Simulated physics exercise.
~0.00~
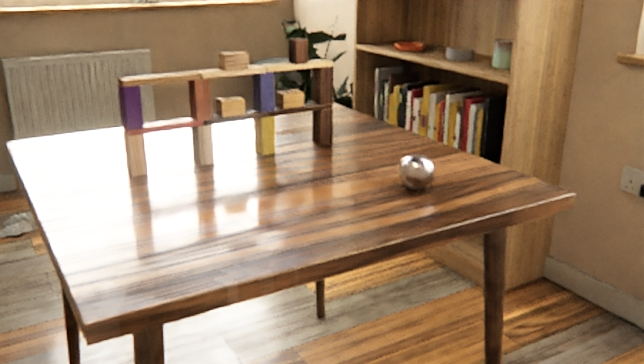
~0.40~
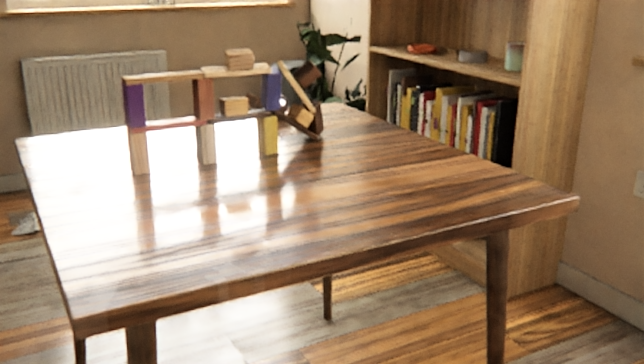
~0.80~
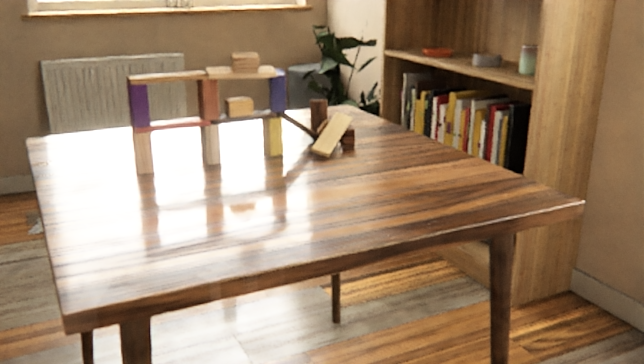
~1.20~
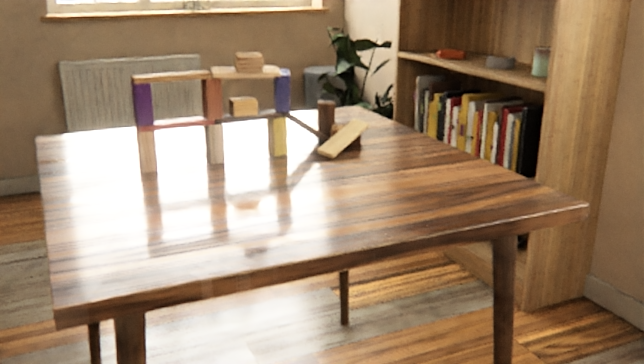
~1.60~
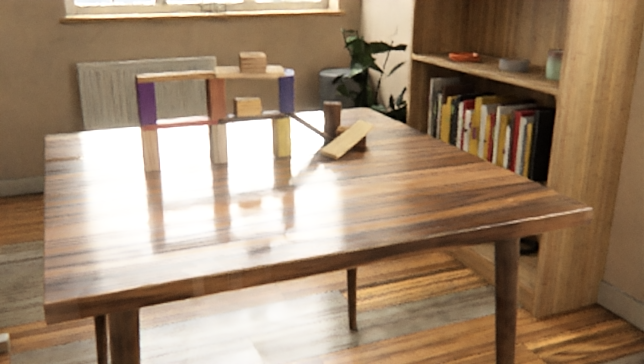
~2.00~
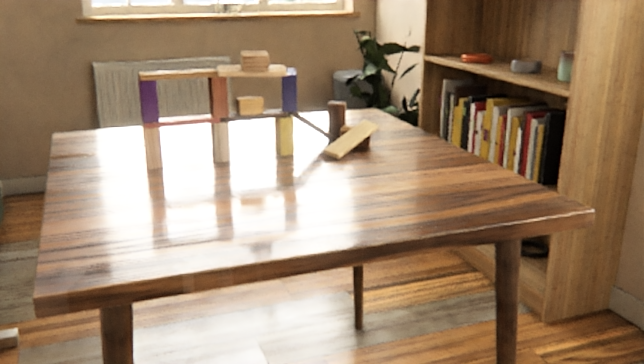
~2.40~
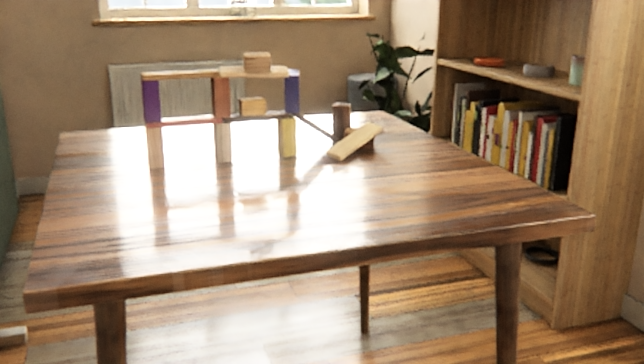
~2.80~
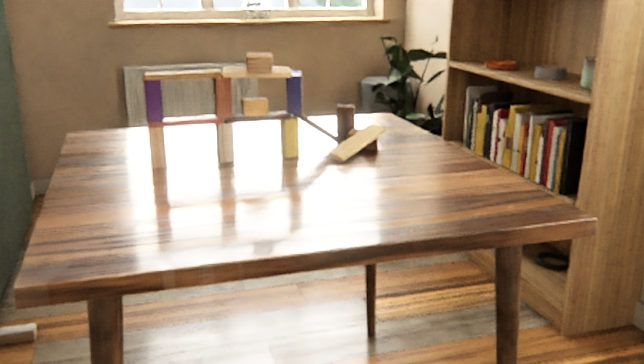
The video shows a two-storey structure of wooden posts and planks on a table as a steel ball rolls in from the right and strikes its right end, collapsing that section into leaning pieces, while the rest, including the yellow and purple posts, stays standing as the view drifts sideways.
